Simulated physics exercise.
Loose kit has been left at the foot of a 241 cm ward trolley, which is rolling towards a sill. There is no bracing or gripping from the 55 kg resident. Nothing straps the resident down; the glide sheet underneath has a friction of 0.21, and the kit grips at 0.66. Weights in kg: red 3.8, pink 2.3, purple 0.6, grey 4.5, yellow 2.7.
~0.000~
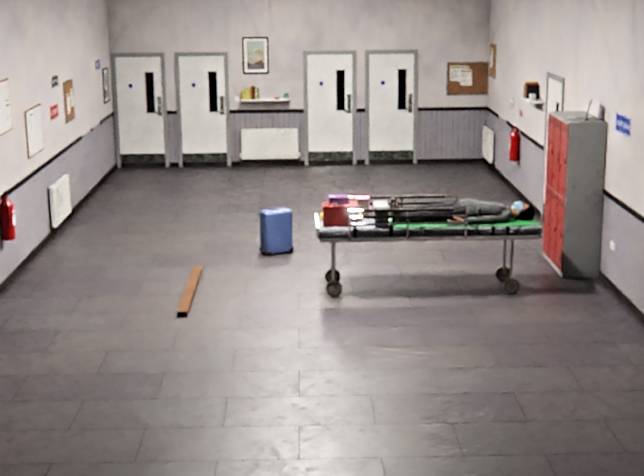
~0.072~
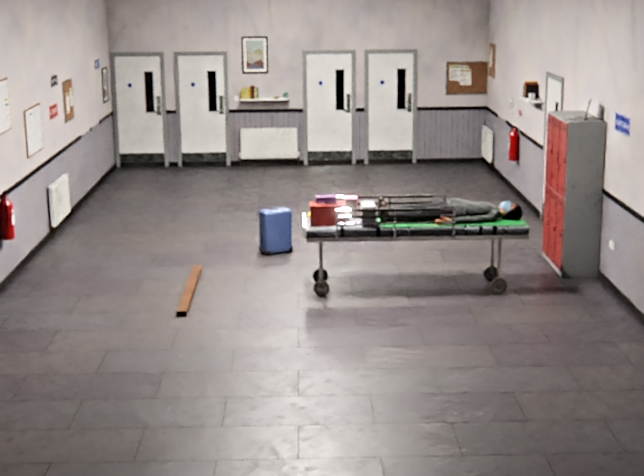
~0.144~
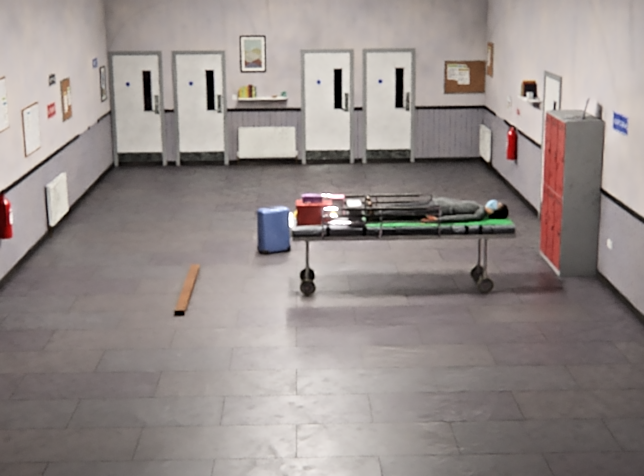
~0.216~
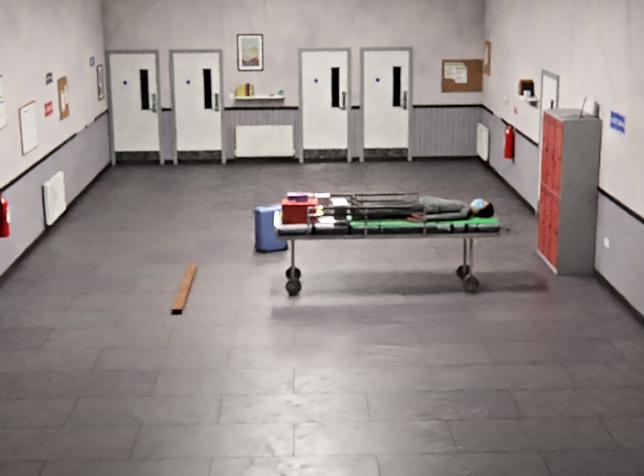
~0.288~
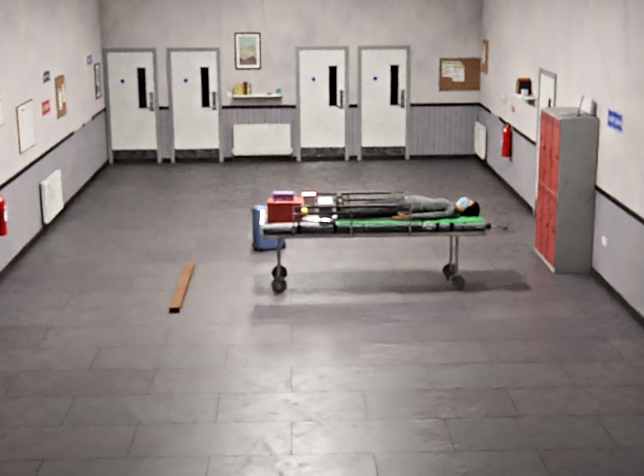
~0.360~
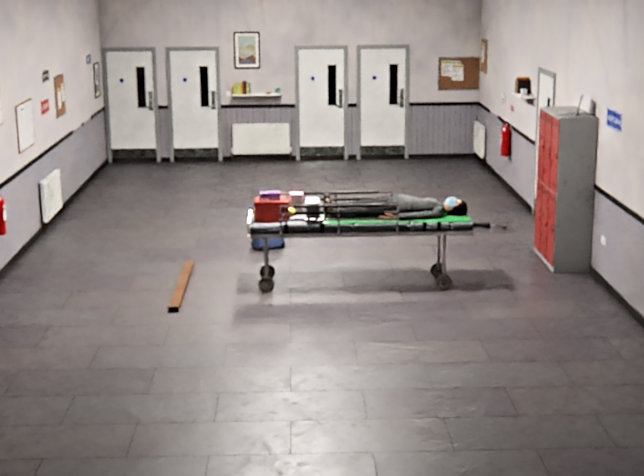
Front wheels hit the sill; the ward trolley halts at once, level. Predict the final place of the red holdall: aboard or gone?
Aboard.
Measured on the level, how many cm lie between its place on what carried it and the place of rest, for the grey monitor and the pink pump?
Grey monitor about 20, pink pump about 20.
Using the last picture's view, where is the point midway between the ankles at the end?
The midpoint ends up close to (229, 215).
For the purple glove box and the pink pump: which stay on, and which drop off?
At the end the purple glove box has fallen off and the pink pump has held on.
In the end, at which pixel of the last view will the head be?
Around (351, 210).
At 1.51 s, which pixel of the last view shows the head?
(351, 210).
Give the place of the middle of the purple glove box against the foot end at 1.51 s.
Past it by around 25 cm.
The jolt is at 0.81 s.
After 0.96 s the red holdall is 21 cm short of the foot end, tilted 5°, near (193, 209) in the last picture's view; the yellow gas bottle 25 cm short of the foot end, tilted 0°.
After 1.21 s the red holdall is 22 cm short of the foot end, tilted 0°, near (194, 211) in the last picture's view; the yellow gas bottle 23 cm short of the foot end, tilted 20°.
After 1.51 s the red holdall is 22 cm short of the foot end, tilted 0°, near (194, 211) in the last picture's view; the yellow gas bottle 23 cm short of the foot end, tilted 20°.
When all is still (1.8 s), red holdall stays on; pink pump stays on; purple glove box drops off; grey monitor stays on; yellow gas bottle stays on; left ankle stops short of the foot end.
